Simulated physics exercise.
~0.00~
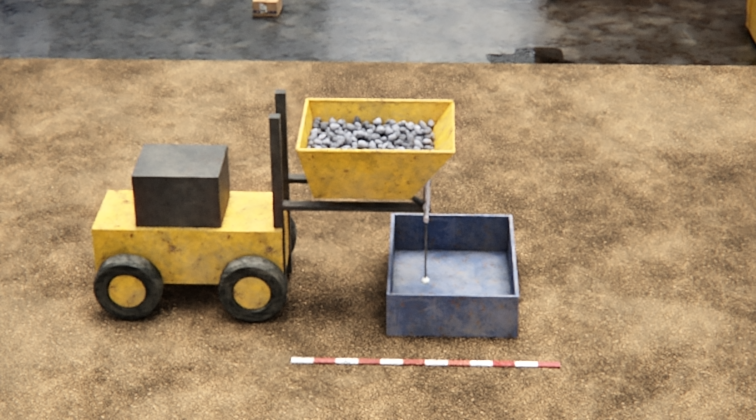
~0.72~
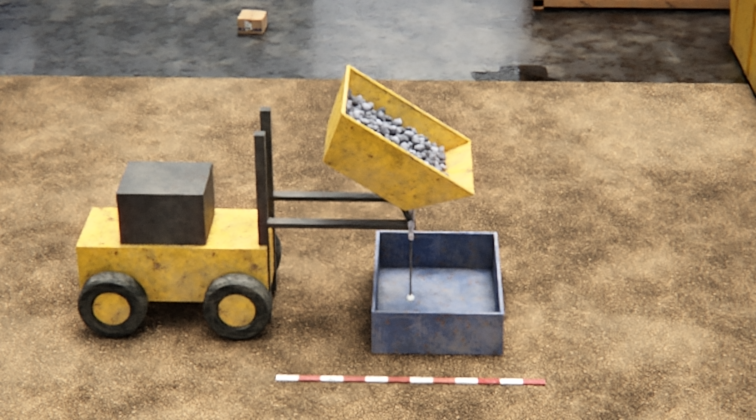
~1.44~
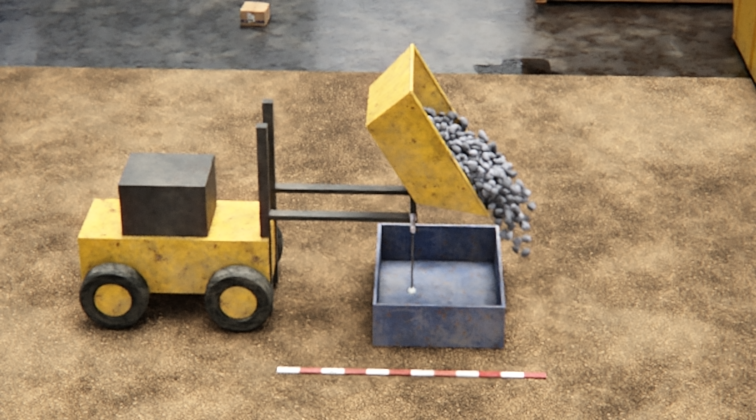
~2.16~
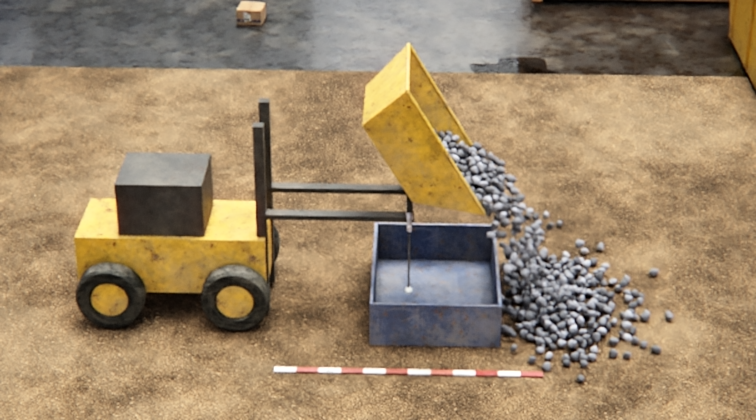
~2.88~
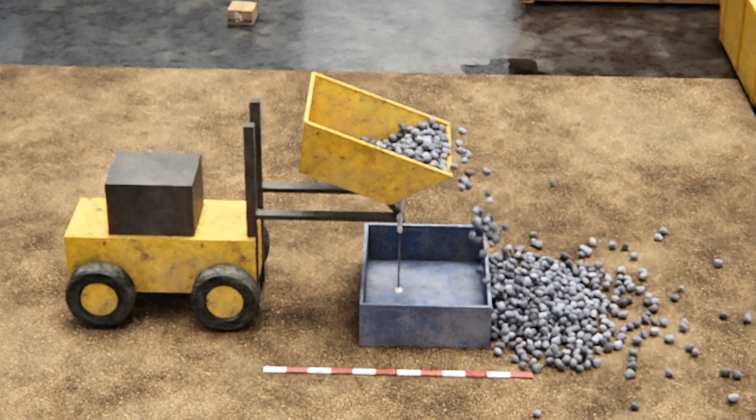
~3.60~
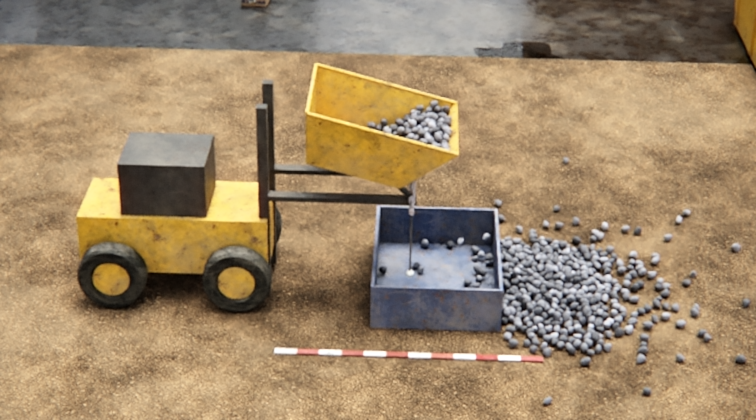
A yellow fork truck with a dark block on top stands at the left on brown gritty ground, seen from above and to the side by a slightly swaying camera. Its forks hold a yellow skip of grey stones over a blue open bin, with a red and white staff lying in front. The skip tips steeply to the right, and the stones pour over its lip, mostly missing the bin and piling up beyond it. The skip then swings back to a slight tilt. It ends still holding some stones, with a few in the bin and most scattered on the ground at right.
